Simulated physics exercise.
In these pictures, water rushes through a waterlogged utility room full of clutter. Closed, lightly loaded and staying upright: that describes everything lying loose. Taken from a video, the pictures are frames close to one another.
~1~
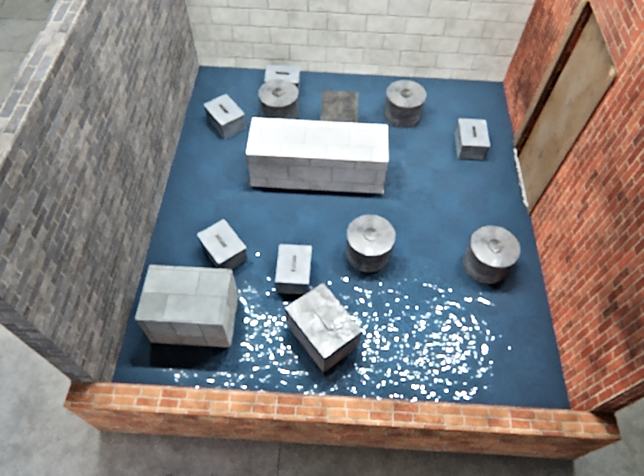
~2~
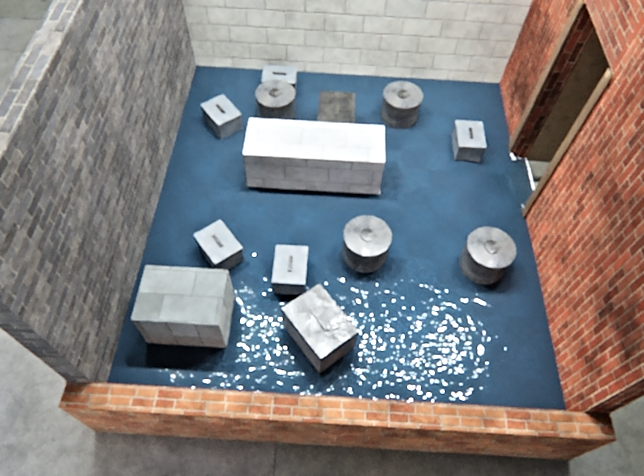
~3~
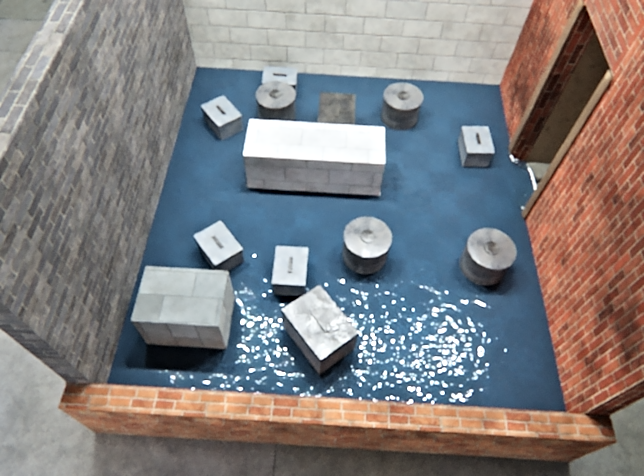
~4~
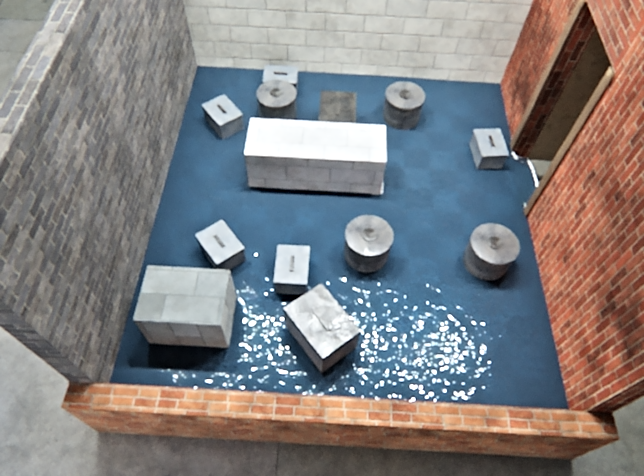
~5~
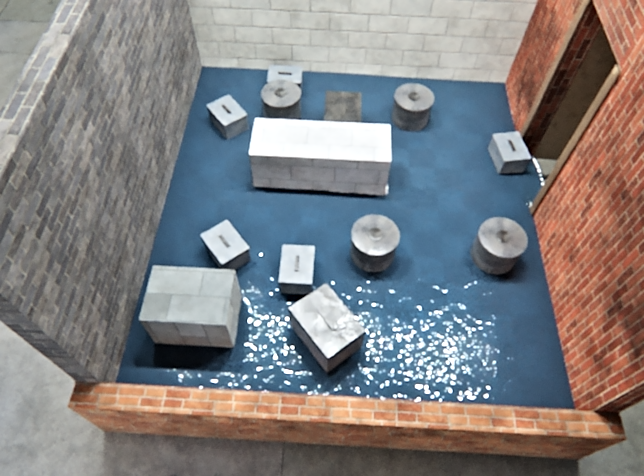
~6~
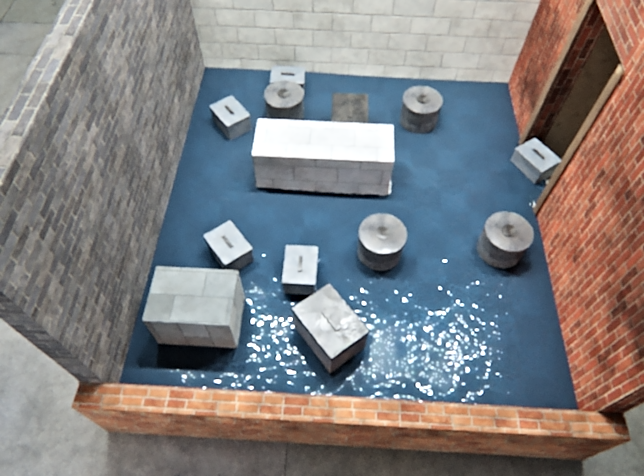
A small gray box near the right wall floated toward the open doorway and turned as it went, while the round tubs and other blocks barely shifted on the blue, white-flecked water.
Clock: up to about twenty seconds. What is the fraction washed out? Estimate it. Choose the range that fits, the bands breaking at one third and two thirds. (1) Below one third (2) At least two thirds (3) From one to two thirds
From one to two thirds (3).
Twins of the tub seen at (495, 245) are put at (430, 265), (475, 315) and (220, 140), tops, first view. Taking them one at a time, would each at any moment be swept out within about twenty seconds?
The first departs, the second departs, the third remains behind.
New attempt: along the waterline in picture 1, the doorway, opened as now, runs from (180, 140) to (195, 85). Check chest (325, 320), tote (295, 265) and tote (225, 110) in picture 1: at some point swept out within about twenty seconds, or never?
Looking at them in turn, number one is held back, number two is flushed away, and number three is flushed away.
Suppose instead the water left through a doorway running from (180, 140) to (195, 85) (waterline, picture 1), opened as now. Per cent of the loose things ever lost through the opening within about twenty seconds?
Roughly 60 %.
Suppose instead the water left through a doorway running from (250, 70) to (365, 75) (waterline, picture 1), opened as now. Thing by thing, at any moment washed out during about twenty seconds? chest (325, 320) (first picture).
For that one: No.
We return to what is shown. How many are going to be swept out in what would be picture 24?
Tally: 2.
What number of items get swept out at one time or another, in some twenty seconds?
By my count, 5.
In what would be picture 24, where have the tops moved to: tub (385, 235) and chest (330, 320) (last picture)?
(470, 197) and (368, 312), approximately.
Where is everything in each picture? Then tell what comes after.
A tote at (474, 132) floats; a tub at (496, 246), afloat; 0 of 11 have shifted, in the first picture.
A tote at (471, 134) floats; a tub at (492, 247) floats; 0 of 11 have shifted, in the second picture.
A tote at (478, 139), afloat, close to its start; a tub at (492, 248) floats; 1 of 11 have shifted, in the third picture.
A tote at (491, 142), afloat, close to its start; a tub at (495, 243) floats, close to its start; 2 of 11 have shifted, in the fourth picture.
A tote at (512, 146) floats, a stride from its start; a tub at (503, 237) floats, close to its start; 3 of 11 have shifted, in the fifth picture.
A tote at (538, 154) floats, a stride from its start; a tub at (509, 231), afloat, close to its start; 5 of 11 have shifted, in the sixth picture.
A moment on, 1 of 11 are out; 10 afloat.
Next, 2 of 11 are out; 9 afloat.
Later, 5 of 11 are out; 6 afloat.
In the end, 5 of 11 are out; 6 afloat.
